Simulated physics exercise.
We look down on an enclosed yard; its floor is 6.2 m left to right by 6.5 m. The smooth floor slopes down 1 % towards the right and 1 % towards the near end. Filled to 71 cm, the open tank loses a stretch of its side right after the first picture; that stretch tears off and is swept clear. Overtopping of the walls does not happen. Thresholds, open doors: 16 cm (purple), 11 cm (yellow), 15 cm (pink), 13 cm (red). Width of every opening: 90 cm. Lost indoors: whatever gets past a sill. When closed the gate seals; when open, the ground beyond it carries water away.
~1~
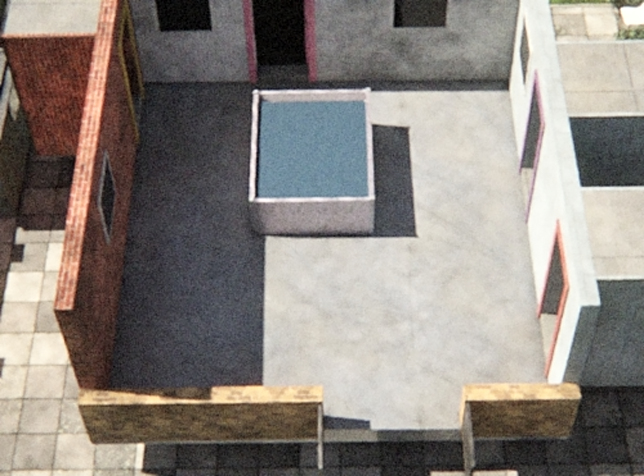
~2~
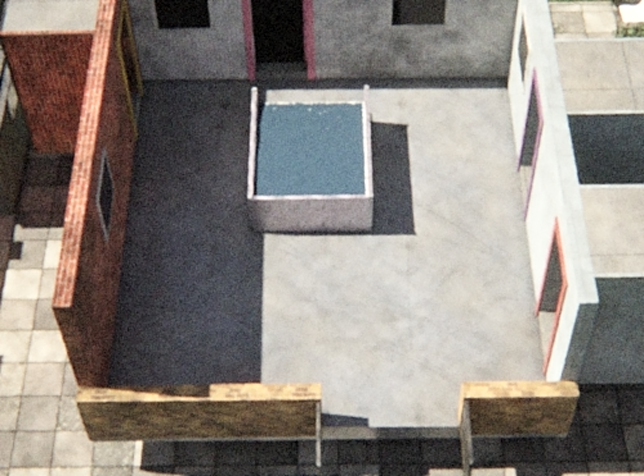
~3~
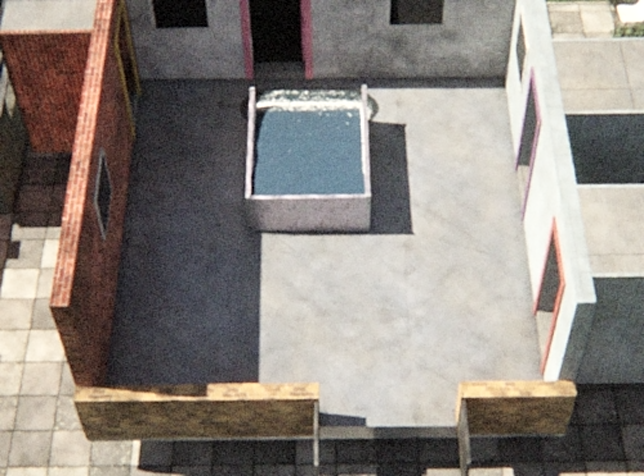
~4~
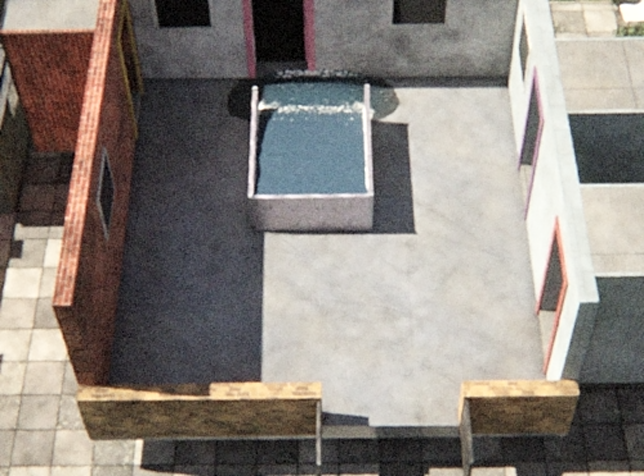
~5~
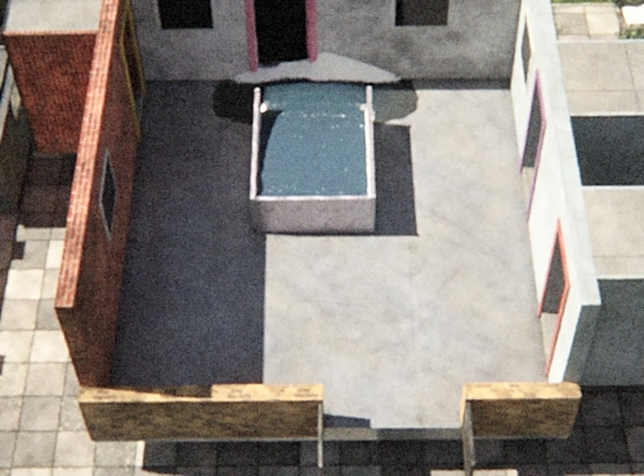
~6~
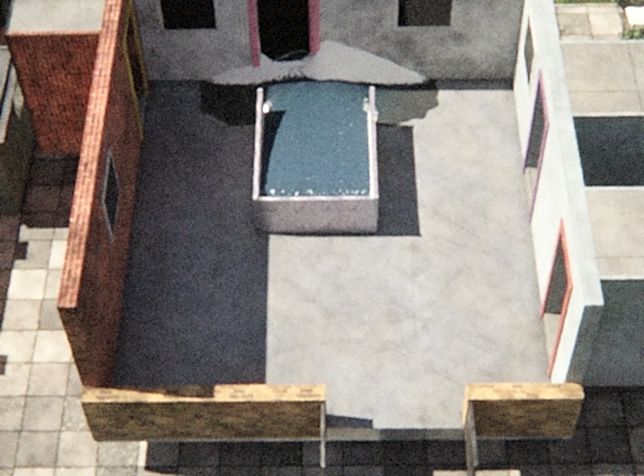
An open tank of still water stood in a walled yard, then its far side gave way and water poured out behind it, spreading left and right across the floor near the doorway.
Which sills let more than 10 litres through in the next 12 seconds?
Result: At the purple door the limit will hold; at the yellow door the limit will be broken; at the pink door the limit will be broken; at the red door the limit will hold.
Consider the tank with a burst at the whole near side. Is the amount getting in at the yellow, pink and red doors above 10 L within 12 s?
Then it goes yellow fine, pink fine, red fine.
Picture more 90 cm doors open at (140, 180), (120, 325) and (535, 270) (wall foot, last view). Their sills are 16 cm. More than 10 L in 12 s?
Result in order - not enough, not enough, not enough.
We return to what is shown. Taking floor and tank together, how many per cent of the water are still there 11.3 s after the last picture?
I'd put it at some 64 percent still there.
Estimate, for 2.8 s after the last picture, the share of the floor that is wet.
Covered: Roughly 50 per cent.
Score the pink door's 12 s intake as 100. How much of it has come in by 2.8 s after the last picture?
Some 100 per cent by then.
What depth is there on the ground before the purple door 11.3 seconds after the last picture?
The mean depth is around 4.0 cm.
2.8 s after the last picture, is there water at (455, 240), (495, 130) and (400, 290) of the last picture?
Well, the first is drenched, the next drenched, the last untouched by it.
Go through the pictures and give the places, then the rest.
In the first frame, still water, 71 cm deep, in the open tank at (312, 147).
In the second frame, water pours out on the open tank's far side and has run 1.0 m, to a hidden place; typically 9 cm deep outside, 71 cm at the open tank's back.
In the third frame, the front is at (245, 107), 1.2 m from the gap on the open tank's far side; 1.4 m2 of floor is under water; 71 cm left at the back of the open tank.
In the fourth frame, the front is at (375, 77), 1.5 m from the gap on the open tank's far side; 2.5 m2 of floor is under water; 71 cm left at the back of the open tank.
In the fifth frame, water pours out on the open tank's far side and has run 1.9 m, to (405, 79); typically 14 cm deep outside, 69 cm at the open tank's back.
In the sixth frame, water pours out on the open tank's far side and has run 2.2 m, to (433, 79); typically 18 cm deep outside, 60 cm at the open tank's back.
Then, 0.7 s after the last picture water covers 15 % of the floor and is deepest (48 cm) near (328, 87); purple door not reached, yellow door 6 cm at the sill, 0 L in, pink door 42 cm at the sill, 159 L in, red door not reached.
Then, 1.5 s after the last picture water covers 25 % of the floor and is deepest (38 cm) near (506, 79); purple door 5 cm at the sill, 0 L in, yellow door 24 cm at the sill, 14 L in, pink door 34 cm at the sill, 309 L in, red door not reached.
Then, 2.8 s after the last picture water covers 50 % of the floor and is deepest (26 cm) near (507, 86); purple door 12 cm at the sill, 0 L in, yellow door 22 cm at the sill, 87 L in, pink door 18 cm at the sill, 388 L in, red door 4 cm at the sill, 0 L in.
Then, 6.3 s after the last picture water covers 95 % of the floor and is deepest (14 cm) near (548, 412); purple door 6 cm at the sill, 0 L in, yellow door 6 cm at the sill, 119 L in, pink door 6 cm at the sill, 394 L in, red door 6 cm at the sill, 0 L in.
Then, 11.3 s after the last picture water covers 95 % of the floor and is deepest (10 cm) near (535, 412); purple door 4 cm at the sill, 0 L in, yellow door 3 cm at the sill, 119 L in, pink door 4 cm at the sill, 394 L in, red door 10 cm at the sill, 0 L in.
